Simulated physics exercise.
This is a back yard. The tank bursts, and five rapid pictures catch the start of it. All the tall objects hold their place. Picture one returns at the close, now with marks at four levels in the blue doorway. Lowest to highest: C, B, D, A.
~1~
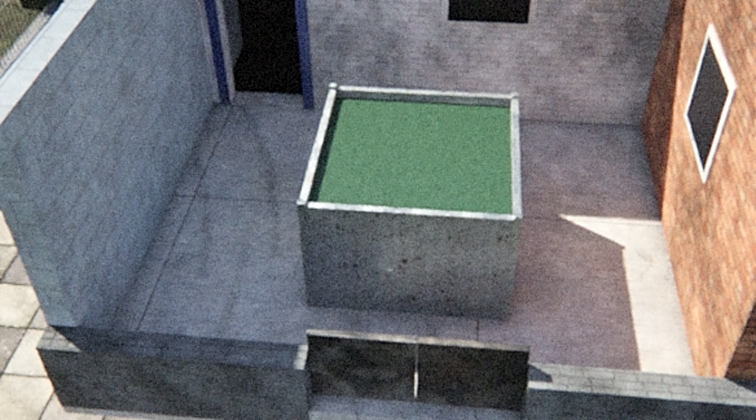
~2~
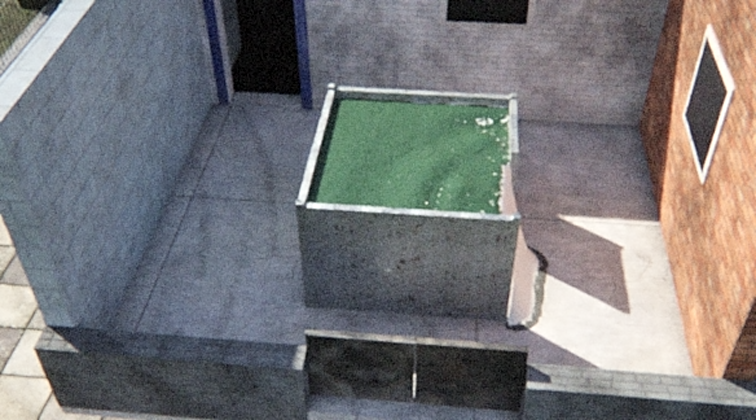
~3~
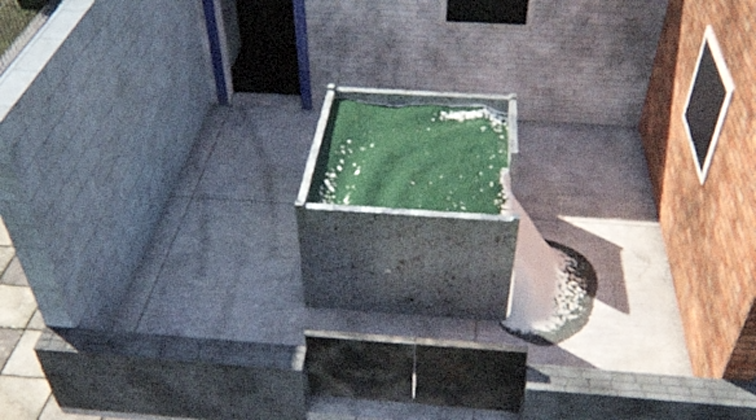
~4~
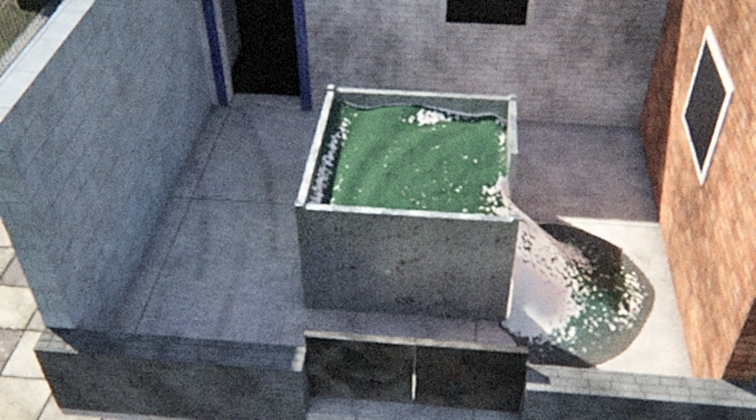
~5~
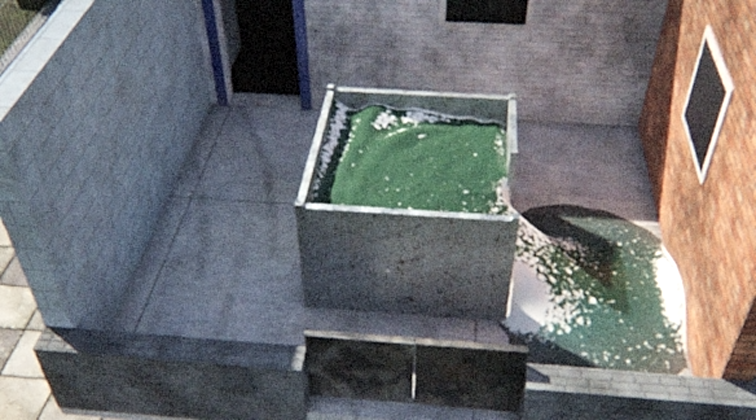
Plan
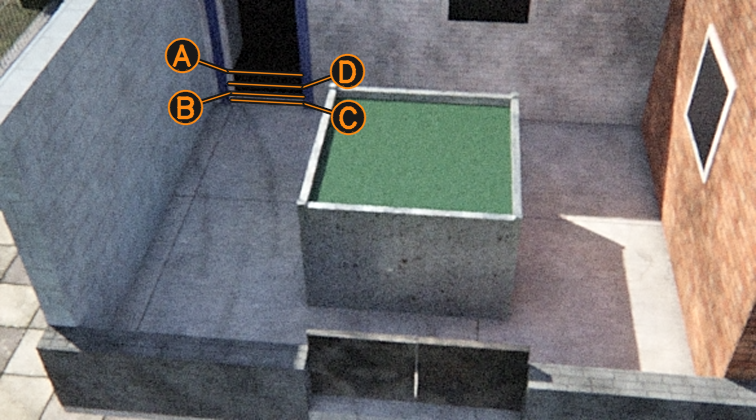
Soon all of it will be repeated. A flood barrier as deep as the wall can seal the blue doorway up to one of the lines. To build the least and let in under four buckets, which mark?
Height D.
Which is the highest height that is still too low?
The answer is B.
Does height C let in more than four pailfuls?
Yes, that goes wrong.
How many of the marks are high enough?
Two of them.
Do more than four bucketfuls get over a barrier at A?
No, that is safe.
In orange, A at (264, 73); B at (266, 94); C at (267, 101); D at (265, 85); from the bottom up C, B, D, A.
With A, nothing gets over.
With B, about 14 bucketfuls get in.
With C, dozens of bucketfuls pour in.
With D, a splash gets over, under a bucket.
